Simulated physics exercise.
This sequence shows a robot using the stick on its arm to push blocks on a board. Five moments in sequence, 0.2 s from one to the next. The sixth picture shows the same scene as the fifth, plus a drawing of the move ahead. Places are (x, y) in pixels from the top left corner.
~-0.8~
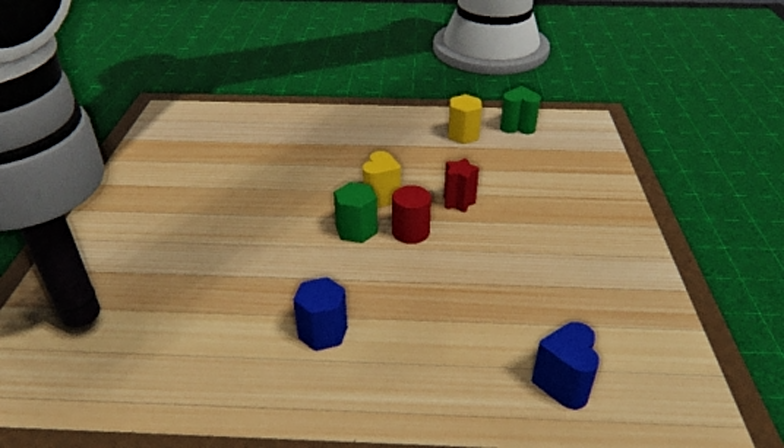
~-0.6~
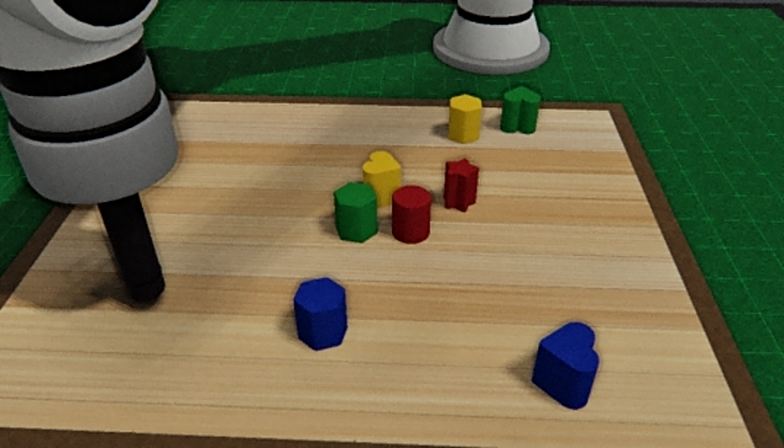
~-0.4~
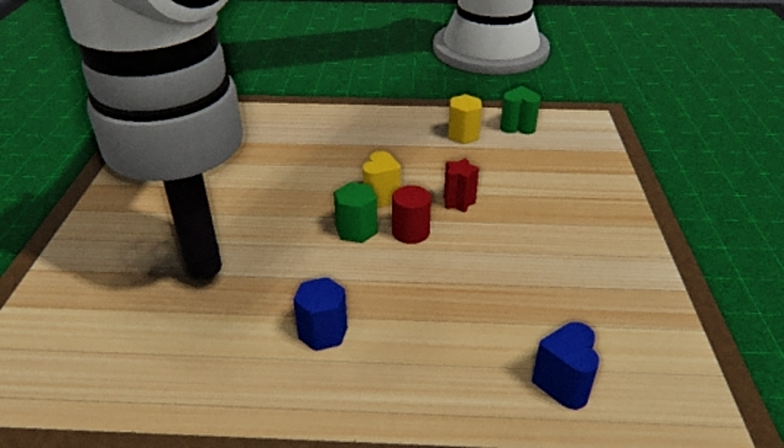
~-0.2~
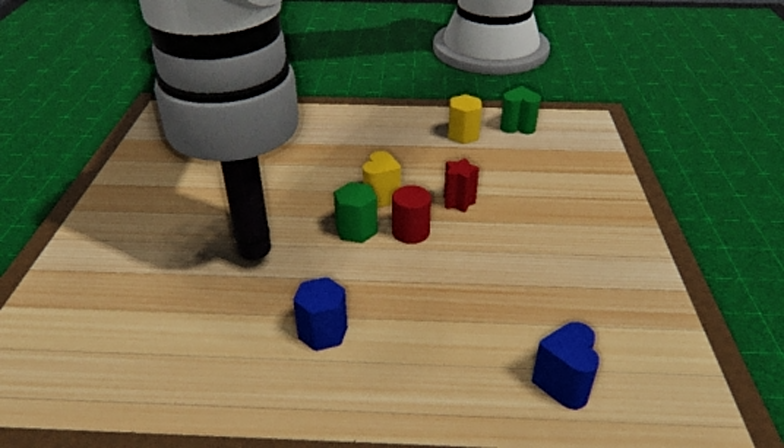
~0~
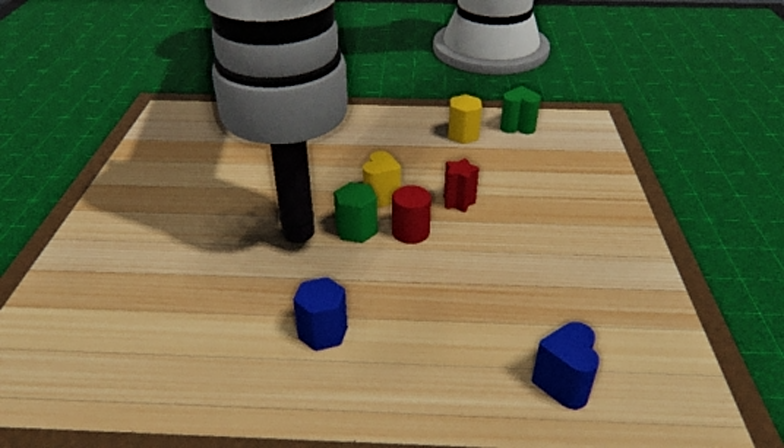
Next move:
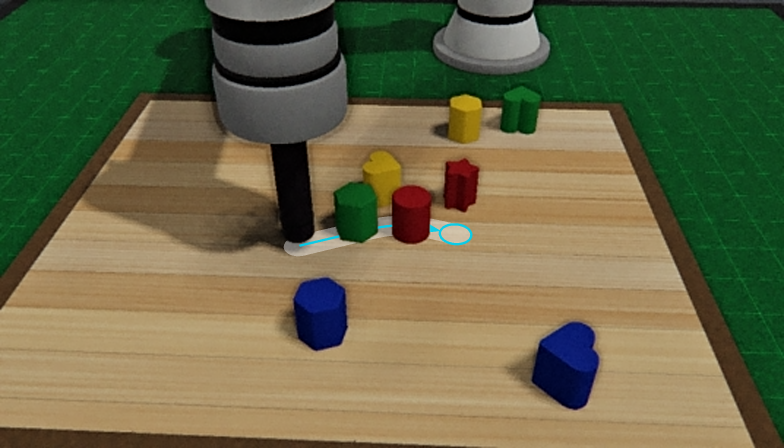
A robot arm with a black stick moved steadily rightward and slightly away across a wooden board, reaching the left side of the green block, while the colored blocks all stayed still.
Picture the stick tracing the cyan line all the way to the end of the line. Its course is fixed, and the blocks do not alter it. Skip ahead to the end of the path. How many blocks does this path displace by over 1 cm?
There will be two blocks displaced.
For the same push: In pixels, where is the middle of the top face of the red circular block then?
My estimate: (494, 205).
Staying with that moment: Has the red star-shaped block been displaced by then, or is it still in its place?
Here's my answer: The red star-shaped block remains in position.
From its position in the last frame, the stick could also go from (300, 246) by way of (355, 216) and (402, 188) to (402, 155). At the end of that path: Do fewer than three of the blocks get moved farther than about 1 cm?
No
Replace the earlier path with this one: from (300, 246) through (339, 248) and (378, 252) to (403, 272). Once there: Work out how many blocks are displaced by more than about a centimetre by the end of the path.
The answer will be one.
The drawn path runs from (300, 246) through (352, 233) and (404, 225) to (456, 234).
On the path given first. One third of the way, stick (353, 222); green six-sided block (382, 184), turned 20° anticlockwise; red circular block (416, 195).
Two thirds of the way, stick (405, 214); green six-sided block (417, 170), turned 55° anticlockwise; yellow heart block (383, 160); red circular block (440, 195).
At the end, stick (456, 223); green six-sided block (420, 170), turned 65° anticlockwise; yellow heart block (383, 160); red circular block (494, 205); red star-shaped block not moved.
